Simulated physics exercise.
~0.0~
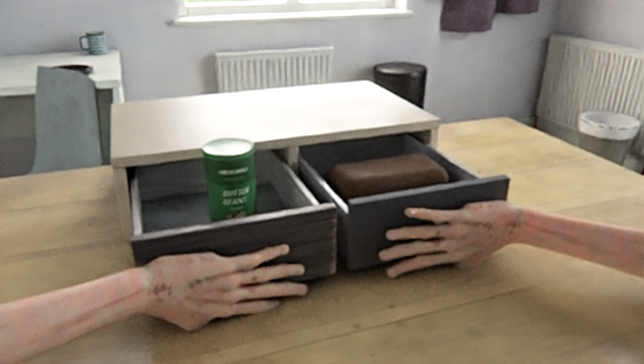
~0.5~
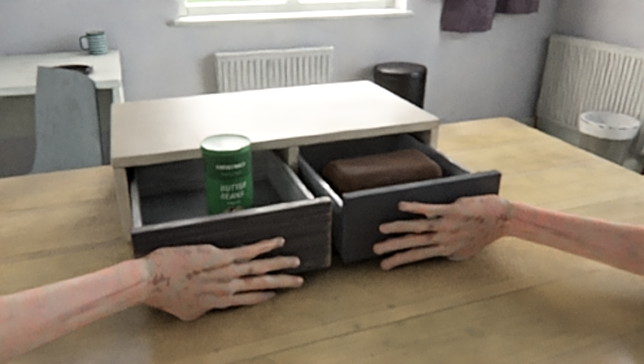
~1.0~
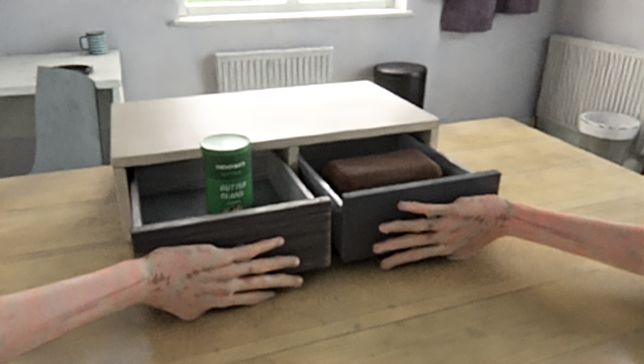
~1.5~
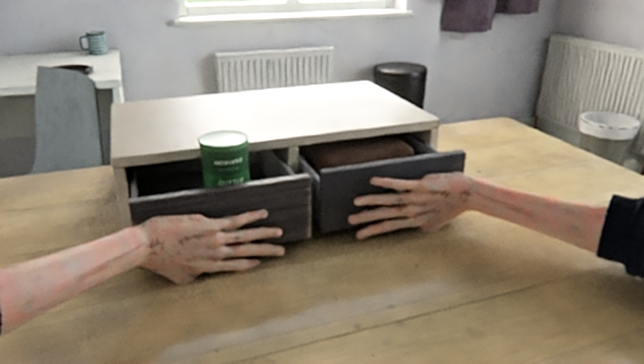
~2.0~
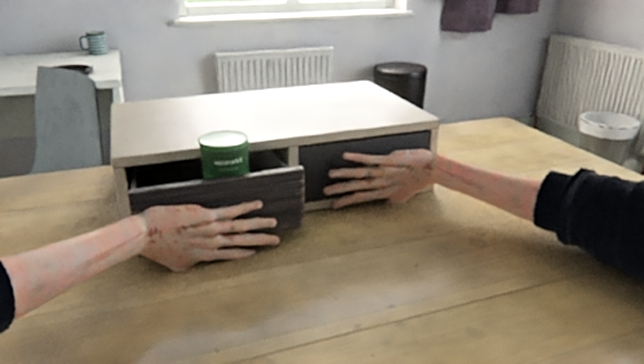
Two open drawers, the left holding an upright green tin and the right a brown loaf, were pushed inward by a pair of hands until the right one shut flush, while the left stayed ajar with the tin poking up.
